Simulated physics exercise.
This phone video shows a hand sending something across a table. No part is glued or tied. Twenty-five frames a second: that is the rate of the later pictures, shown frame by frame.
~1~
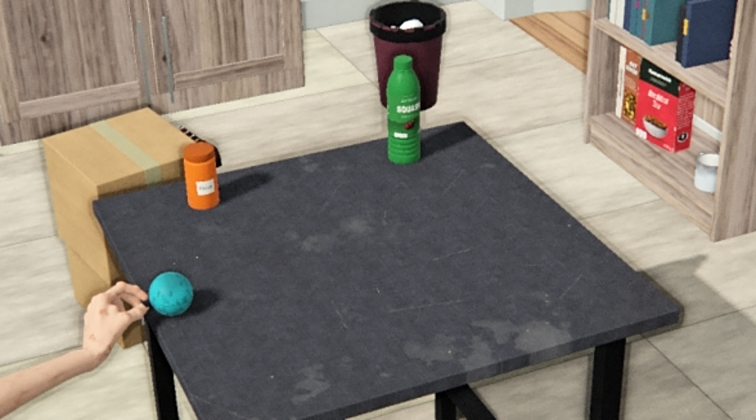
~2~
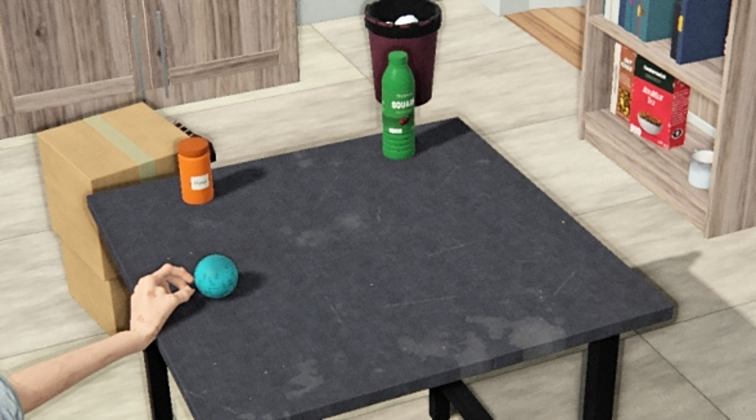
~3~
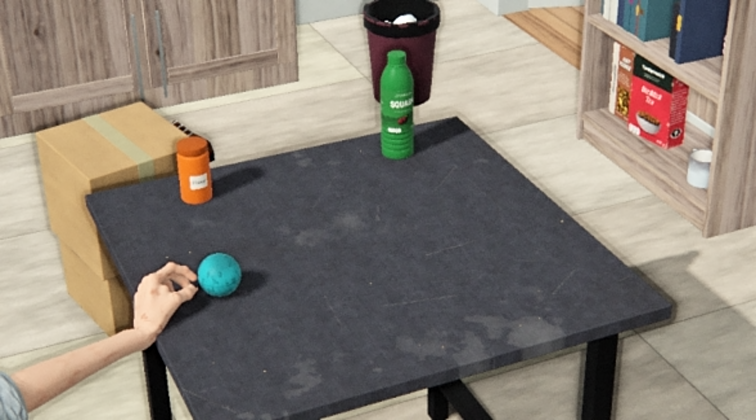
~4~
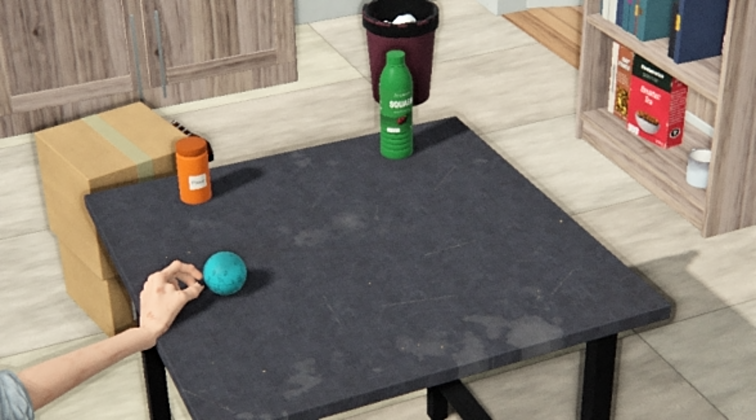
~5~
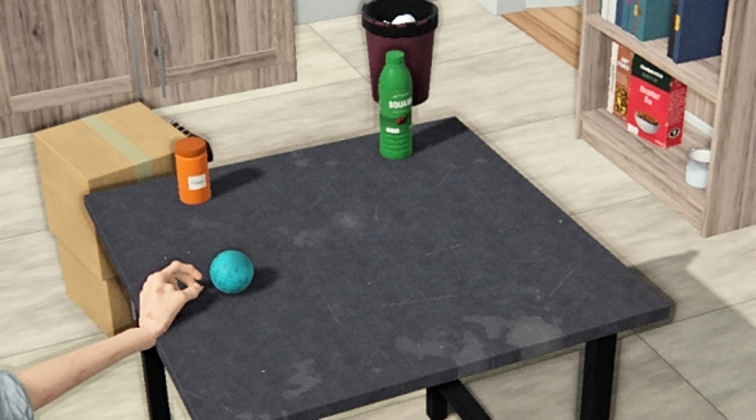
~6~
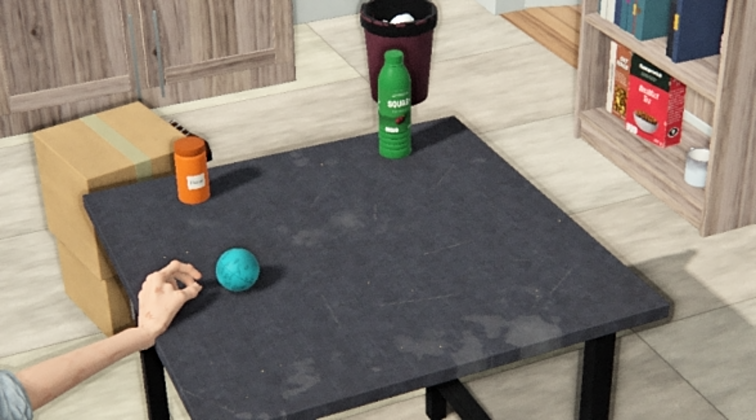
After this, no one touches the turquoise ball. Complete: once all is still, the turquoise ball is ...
On the table.
Then, 0.10 s after the last picture, turquoise ball rolled about its own width near (253, 266).
Then, 0.30 s after the last picture, turquoise ball rolled about its own width near (280, 260).
Then, 0.60 s after the last picture, turquoise ball rolled well along near (306, 253).
At rest, moved from the start, turquoise ball. Seen from the same camera at the end, turquoise ball near (317, 250).
